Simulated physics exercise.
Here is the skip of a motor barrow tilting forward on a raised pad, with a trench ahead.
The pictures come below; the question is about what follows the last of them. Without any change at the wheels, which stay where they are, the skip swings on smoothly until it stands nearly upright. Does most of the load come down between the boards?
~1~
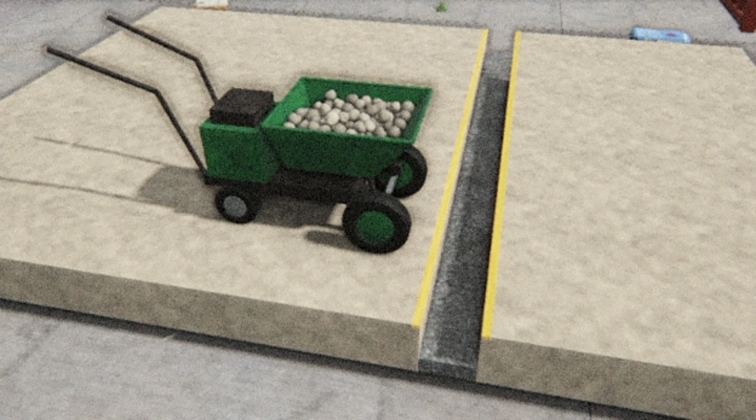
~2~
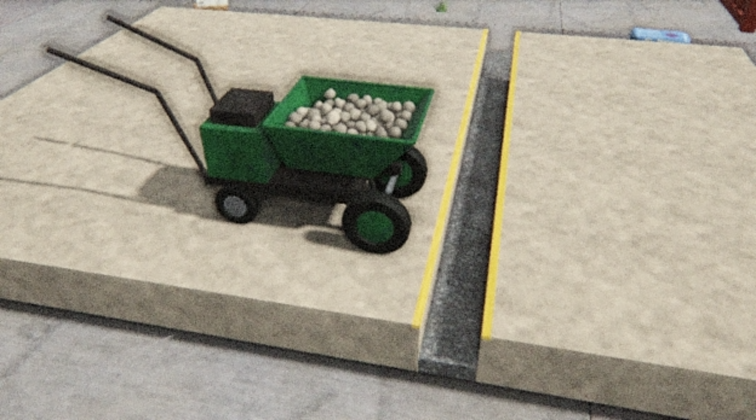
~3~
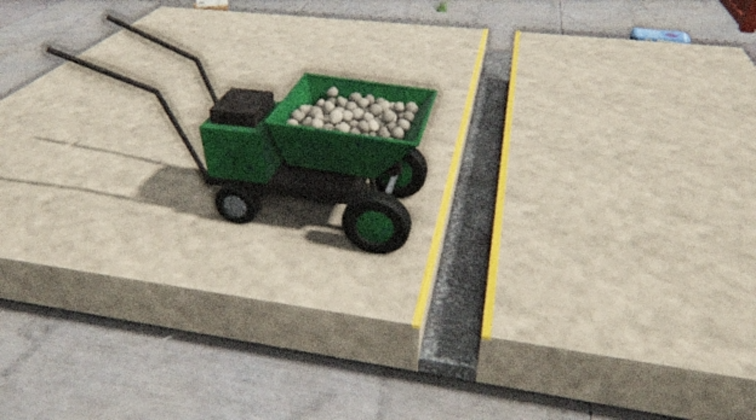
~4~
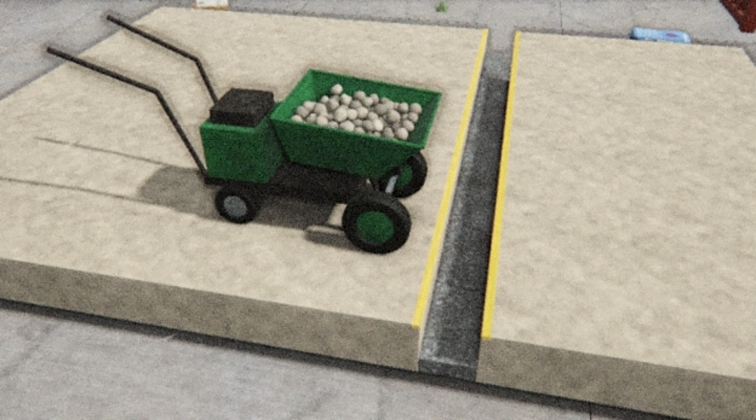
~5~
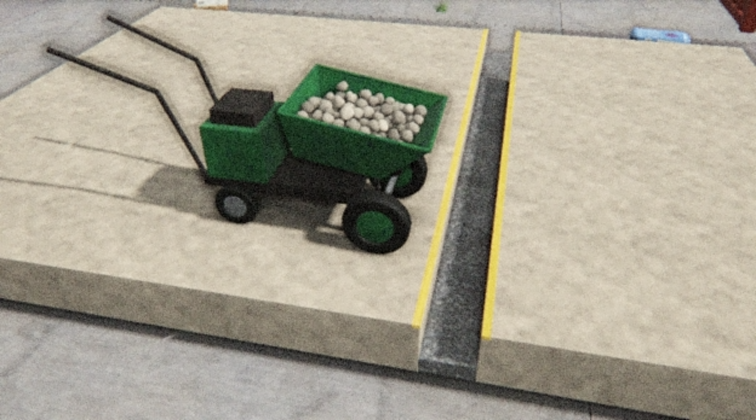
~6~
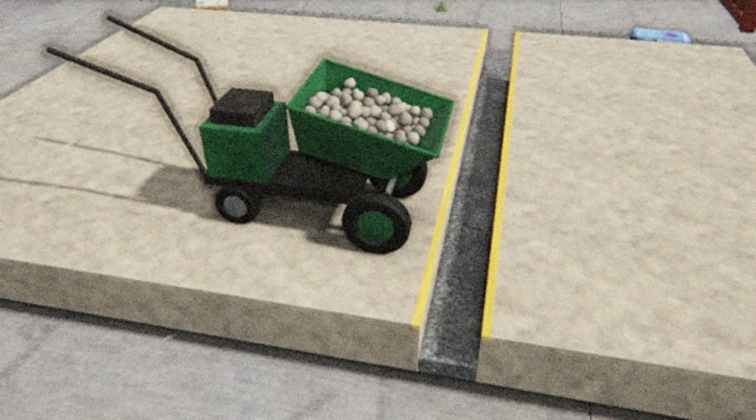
No.
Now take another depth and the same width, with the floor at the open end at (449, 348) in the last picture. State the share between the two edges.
It comes out near 30 percent.
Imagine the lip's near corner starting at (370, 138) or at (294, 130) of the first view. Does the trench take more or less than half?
Lab note - position 1: A majority share; position 2: A minority share.
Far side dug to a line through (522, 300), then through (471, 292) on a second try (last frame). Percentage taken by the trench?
Roughly 80 per cent, then roughly 0 per cent.
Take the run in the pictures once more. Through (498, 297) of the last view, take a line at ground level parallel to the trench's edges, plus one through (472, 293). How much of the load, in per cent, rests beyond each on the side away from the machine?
About 60 and 80 %.
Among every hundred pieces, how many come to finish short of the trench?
Roughly 0 per cent of the load.
Soon, skip tipped steeply; all in the skip.
A while on, skip tipped right over; about two thirds in the skip; a stray few in or heaped over the trench; about a quarter beyond it; a stray few falling.
Towards the end, skip tipped right over; a small part in the skip; about a quarter in or heaped over the trench; about two thirds beyond it.
Finally, skip tipped right over; a stray few in the skip; about a quarter in or heaped over the trench; about two thirds beyond it.
